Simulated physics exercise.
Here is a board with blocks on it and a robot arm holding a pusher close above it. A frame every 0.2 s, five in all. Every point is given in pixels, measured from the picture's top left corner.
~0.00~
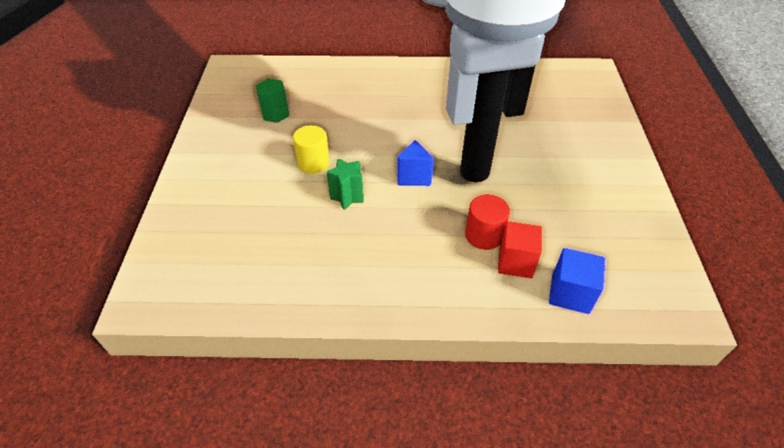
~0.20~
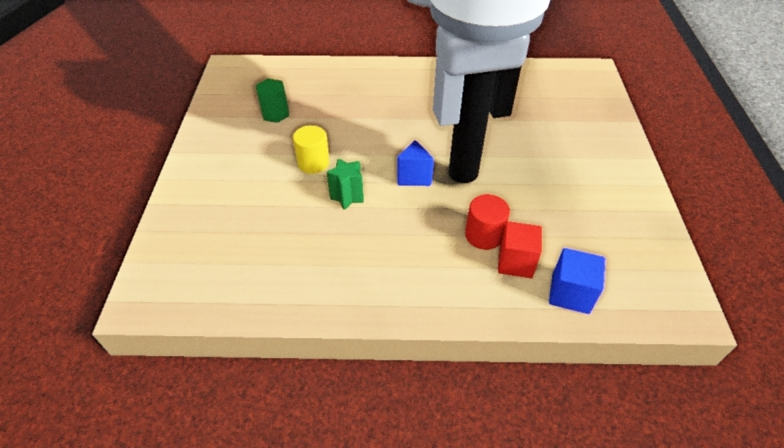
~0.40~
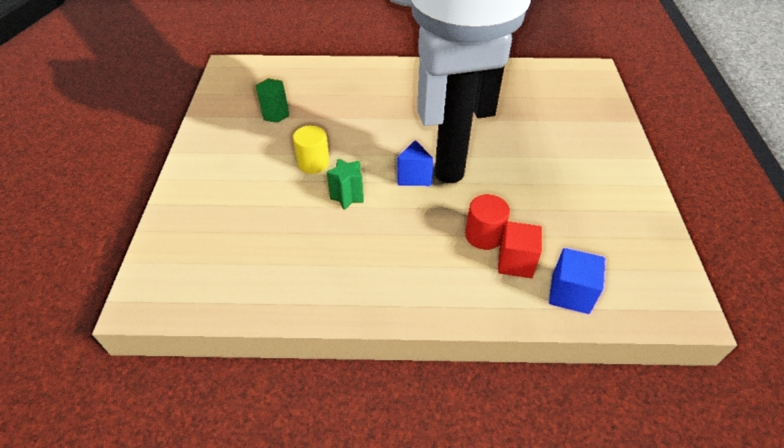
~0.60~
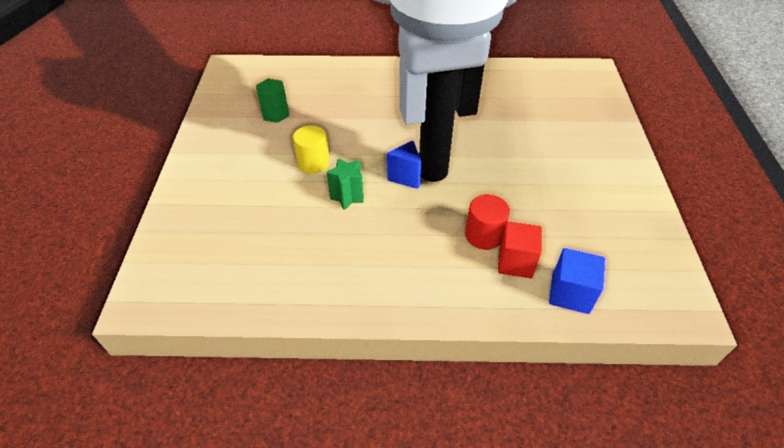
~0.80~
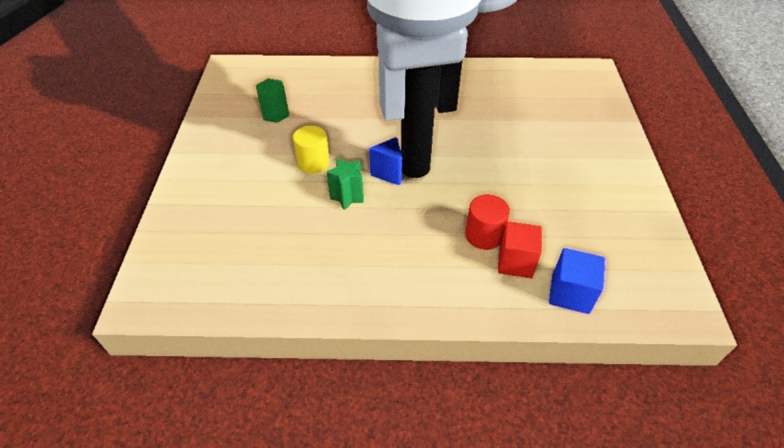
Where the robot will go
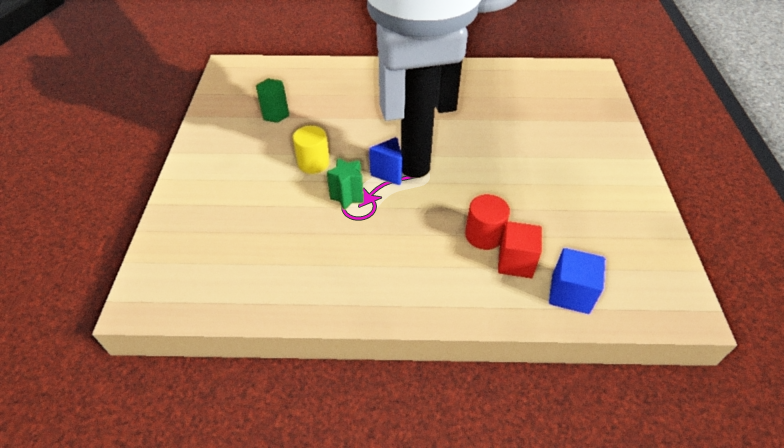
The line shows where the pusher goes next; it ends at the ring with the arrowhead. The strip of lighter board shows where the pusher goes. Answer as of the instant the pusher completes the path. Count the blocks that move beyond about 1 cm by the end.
Total: Two.
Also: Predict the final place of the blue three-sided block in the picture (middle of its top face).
(358, 146)
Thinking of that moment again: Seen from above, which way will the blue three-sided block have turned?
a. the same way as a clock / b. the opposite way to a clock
Letter a.
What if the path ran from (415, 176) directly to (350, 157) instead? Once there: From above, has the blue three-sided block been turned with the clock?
Final answer: No.
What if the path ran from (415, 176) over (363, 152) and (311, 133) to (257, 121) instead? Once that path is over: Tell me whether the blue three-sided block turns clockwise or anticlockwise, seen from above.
It is turned anticlockwise.
Drawn move, from (415, 176) over (393, 181) and (374, 192) to (359, 207).
What follows on the original path. Halfway along, pusher (382, 178); blue three-sided block (360, 147), turned 35° clockwise.
At the end, pusher (359, 199); yellow circular block still; green star-shaped block (328, 176), turned 20° clockwise; blue three-sided block (358, 146), turned 40° clockwise.
